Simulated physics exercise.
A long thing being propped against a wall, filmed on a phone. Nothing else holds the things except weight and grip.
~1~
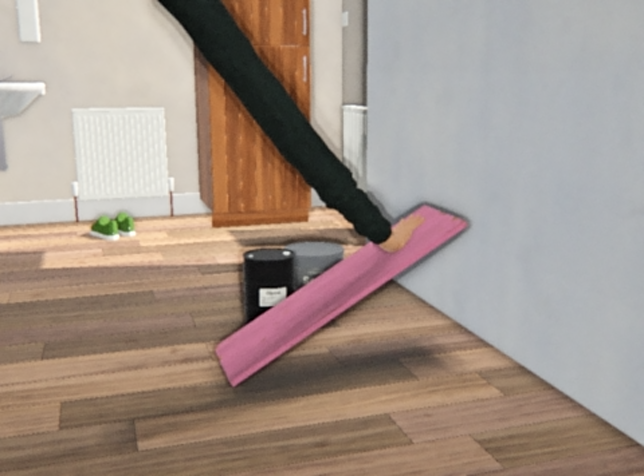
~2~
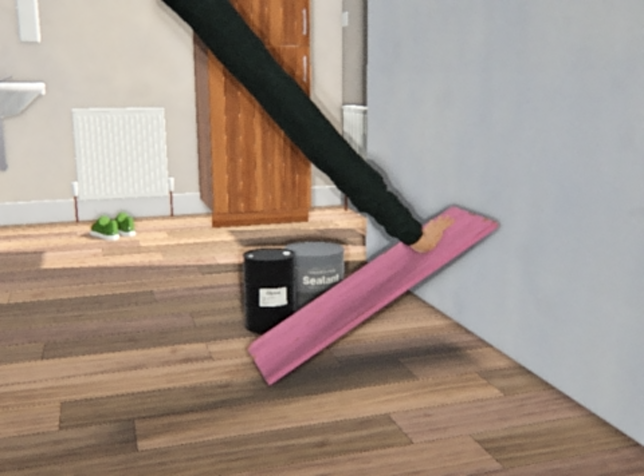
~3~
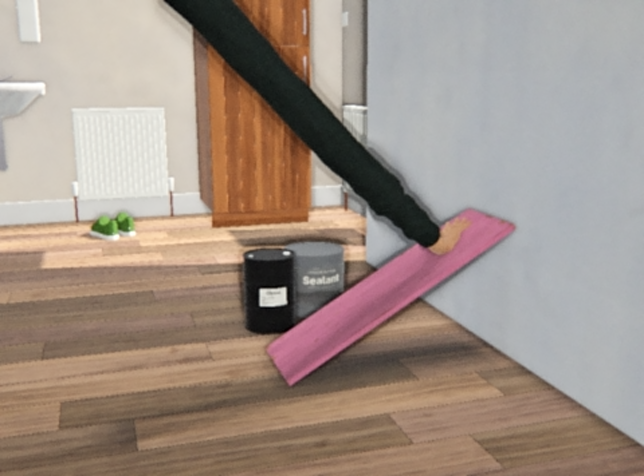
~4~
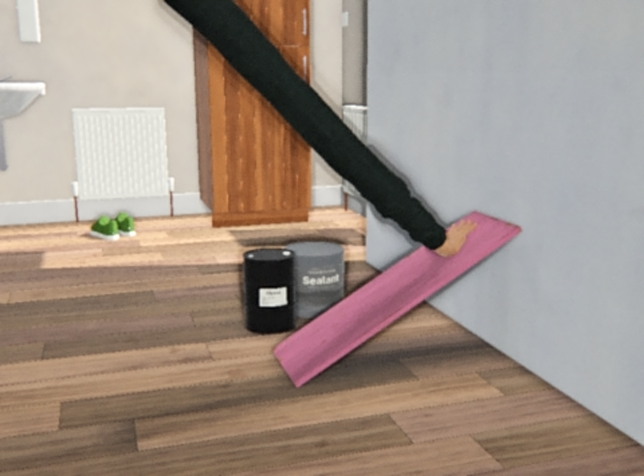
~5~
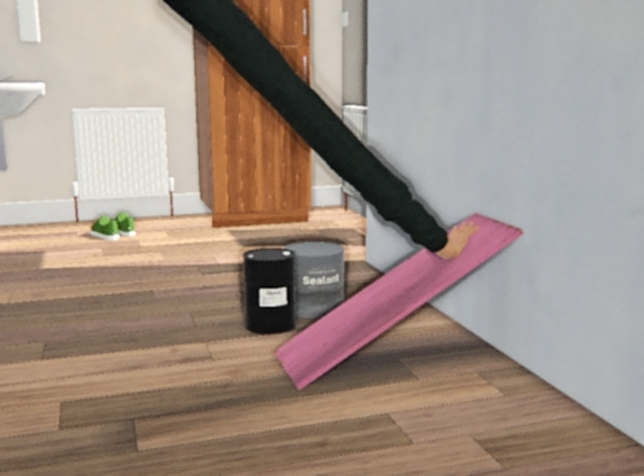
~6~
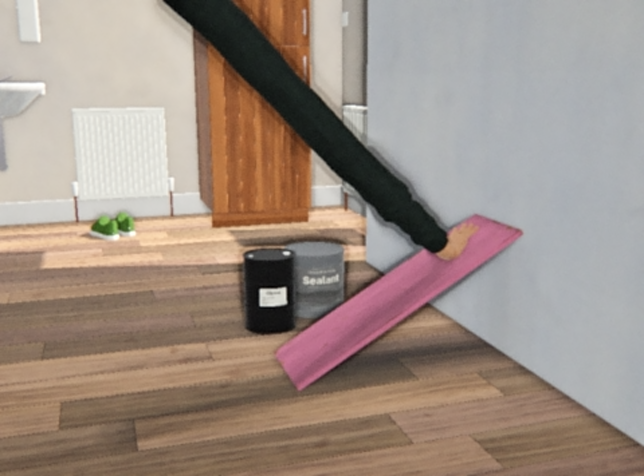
Pink board held slanted by a dark-sleeved arm sliding a short way right against a pale wall, uncovering a grey pail, then staying still.
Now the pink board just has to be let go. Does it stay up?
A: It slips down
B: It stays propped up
Answer: A.
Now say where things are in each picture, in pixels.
In the first picture, on its way; pink board (337, 288).
In the second picture, on its way; pink board (369, 288); grey pail (314, 279).
In the third picture, on its way; pink board (387, 290); grey pail (314, 279).
In the fourth picture, on its way; pink board (393, 292); grey pail (314, 279).
In the fifth picture, propped up under the hand; pink board (395, 294); grey pail (314, 279).
In the sixth picture, propped up under the hand; pink board (395, 295); grey pail (314, 279).
Then, 0.30 s later than the last frame, pink board sunk by 14° near (383, 324).
Then, 0.40 s later than the last frame, pink board sunk by 30° near (375, 361).
When it is over, moved from the start, pink board; the other 2 as before. End places, in pixels of the last picture, pink board near (374, 359). The board gives way.
